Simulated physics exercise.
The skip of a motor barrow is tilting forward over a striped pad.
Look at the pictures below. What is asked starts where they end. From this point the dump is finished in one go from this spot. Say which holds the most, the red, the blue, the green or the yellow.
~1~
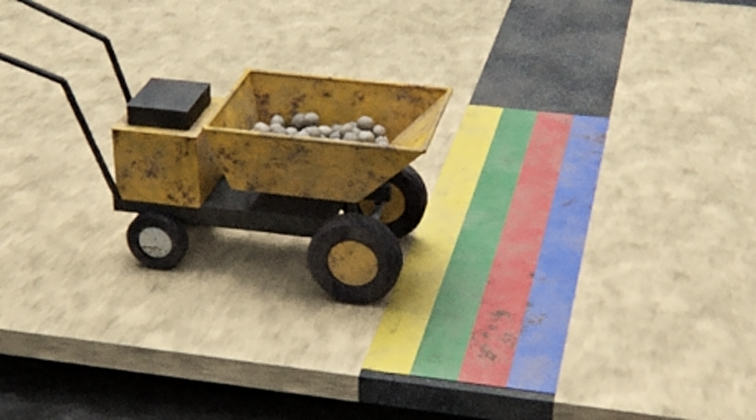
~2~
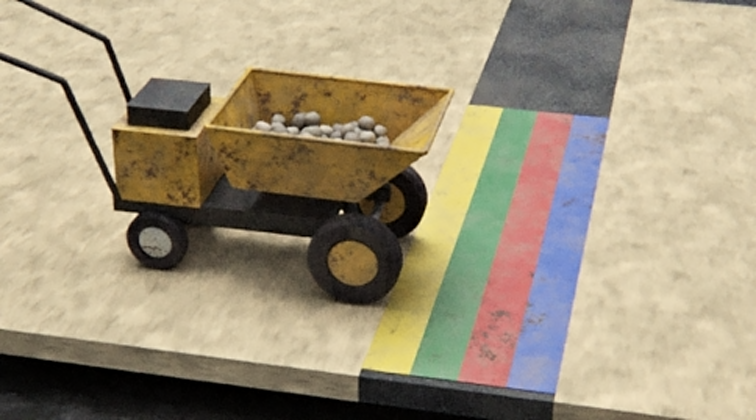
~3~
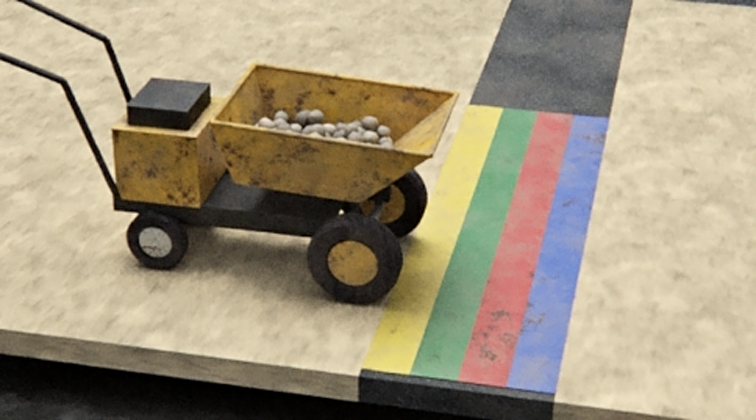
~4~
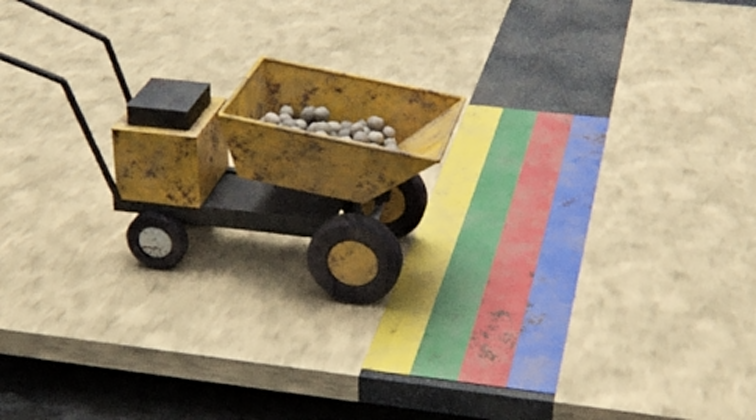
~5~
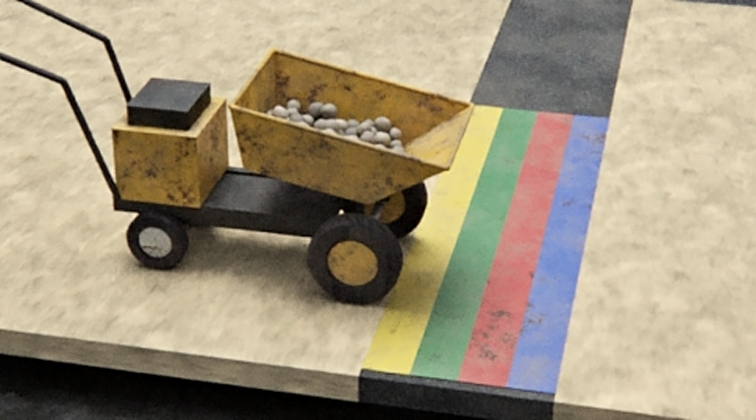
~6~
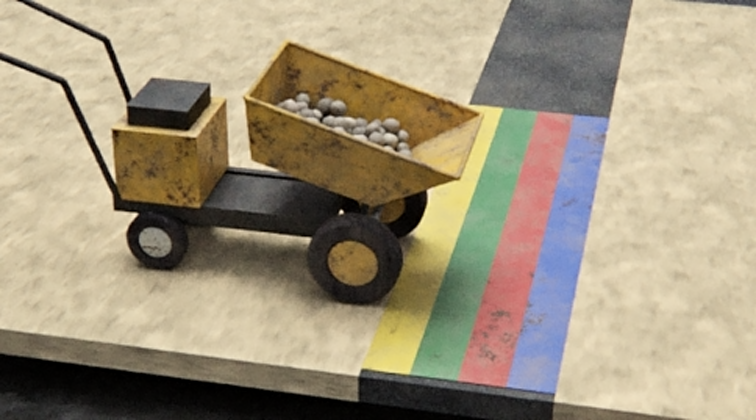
I would say the blue one.
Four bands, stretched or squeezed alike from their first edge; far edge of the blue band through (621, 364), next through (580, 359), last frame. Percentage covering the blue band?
First case 30 per cent, second case 40 per cent.
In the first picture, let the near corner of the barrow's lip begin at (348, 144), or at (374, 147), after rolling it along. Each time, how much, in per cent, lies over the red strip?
About 30 per cent first, about 30 per cent second.
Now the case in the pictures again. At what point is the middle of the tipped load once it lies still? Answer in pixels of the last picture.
Roughly at (570, 283), give or take.
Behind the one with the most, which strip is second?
It's the strip in red.
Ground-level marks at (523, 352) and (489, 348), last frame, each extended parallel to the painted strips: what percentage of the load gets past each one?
Close to 70 and 90 per cent respectively.
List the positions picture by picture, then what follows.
Lip of the skip (423, 152), level; top of the load (302, 139), river pebbles; yellow strip (400, 332); green strip (446, 338); red strip (493, 344); blue strip (540, 350), in the first frame.
Lip of the skip (425, 153), level; top of the load (284, 142), in the second frame.
Lip of the skip (430, 156), tipped barely; top of the load (287, 140), in the third frame.
Lip of the skip (438, 161), tipped a little; top of the load (293, 136), in the fourth frame.
Lip of the skip (447, 169), tipped a little; top of the load (281, 130), in the fifth frame.
Lip of the skip (458, 178), tipped clearly; top of the load (290, 124); yellow strip (400, 332); green strip (446, 338); red strip (493, 344); blue strip (540, 350), in the sixth frame.
Just after the last frame, skip tipped steeply; every one in the skip.
A moment on, skip tipped right over; the larger part in the skip; about a tenth over the red strip; about a tenth over the blue strip.
Further on, skip tipped right over; about a tenth in the skip; about a tenth over the red strip; roughly a third over the blue strip; roughly a third off the paint.
When it is over, skip tipped right over; about a tenth in the skip; not one over the yellow strip; not one over the green strip; about a tenth over the red strip; roughly a third over the blue strip; roughly a third off the paint.
